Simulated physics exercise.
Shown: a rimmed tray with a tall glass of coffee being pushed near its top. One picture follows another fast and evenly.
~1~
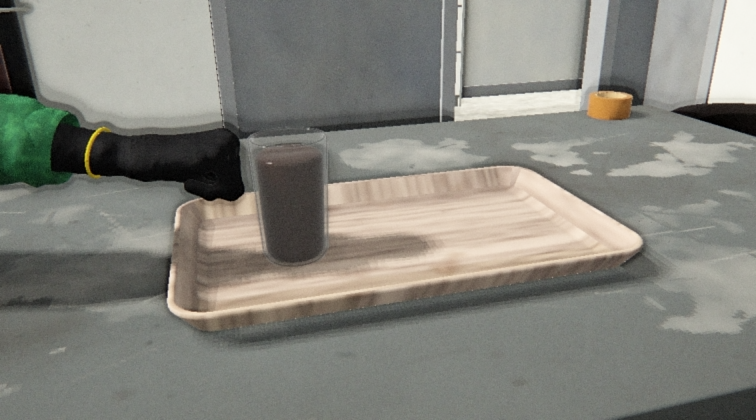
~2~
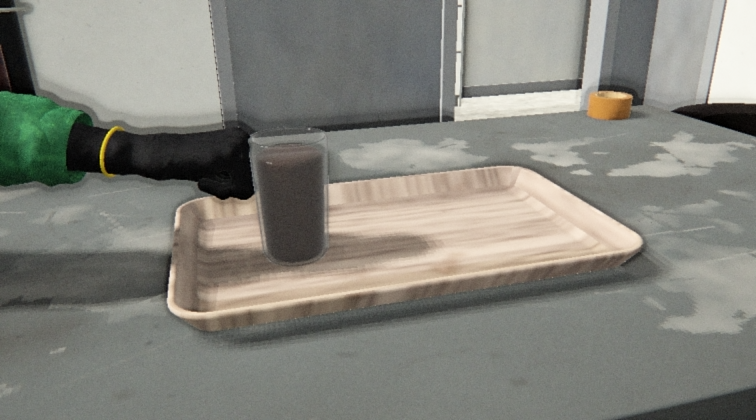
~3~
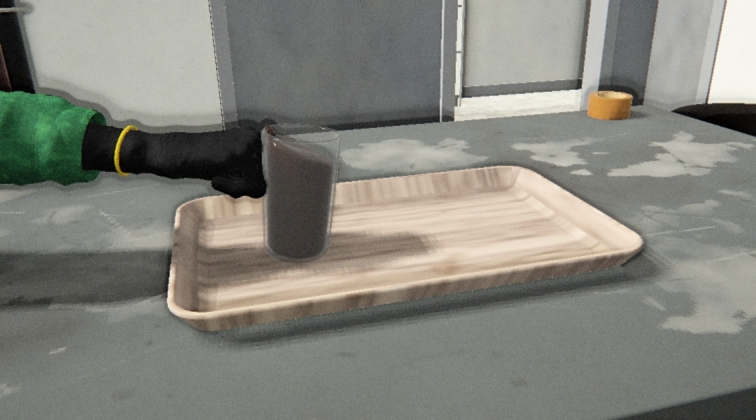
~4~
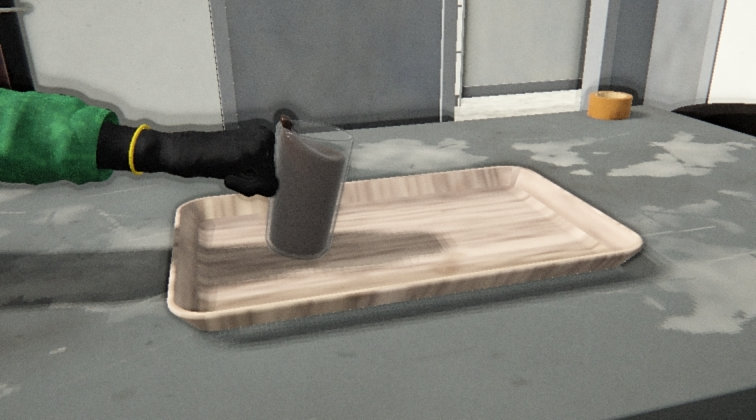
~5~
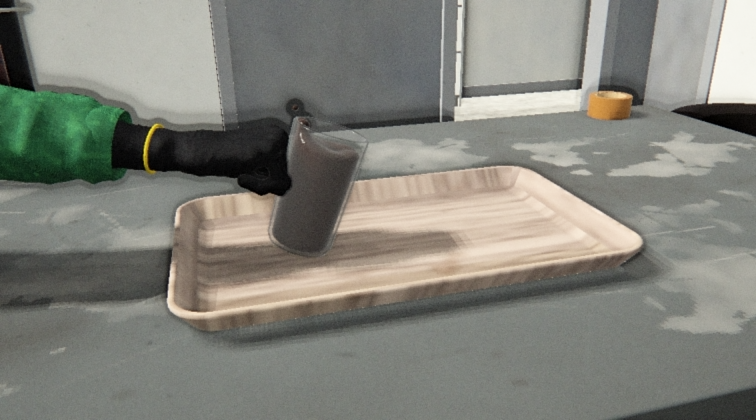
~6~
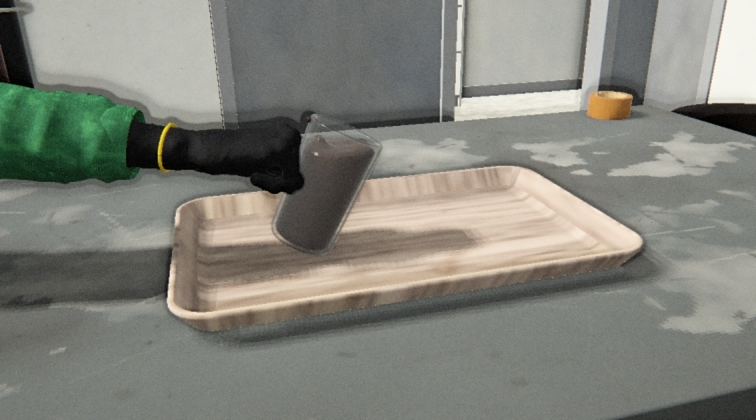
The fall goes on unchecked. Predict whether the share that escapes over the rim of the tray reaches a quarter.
It reaches a quarter or more.
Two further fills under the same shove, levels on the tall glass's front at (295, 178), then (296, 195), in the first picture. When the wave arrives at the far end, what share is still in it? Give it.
Fill one keeps roughly 60 percent; fill two keeps roughly 55 percent.
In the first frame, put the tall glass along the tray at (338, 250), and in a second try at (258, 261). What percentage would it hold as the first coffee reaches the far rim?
You'd get 70 % from the first place and 55 % from the second.
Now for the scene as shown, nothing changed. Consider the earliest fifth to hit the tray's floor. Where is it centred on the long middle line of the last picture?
At about (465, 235).
A moment on, the tall glass lies on its side and 93 per cent is in the glass, 2 on the tray and 4 above or beyond its rim.
Next, the tall glass lies on its side and 57 per cent is in the glass, 42 on the tray and 1 above or beyond its rim.
Then the tall glass lies on its side and 33 per cent is in the glass, 43 on the tray and 24 above or beyond its rim.
Later the tall glass lies on its side and 18 per cent is in the glass, 45 on the tray and 37 above or beyond its rim.
Finally, 63 per cent is held by tray and glass, 37 is off the tray.
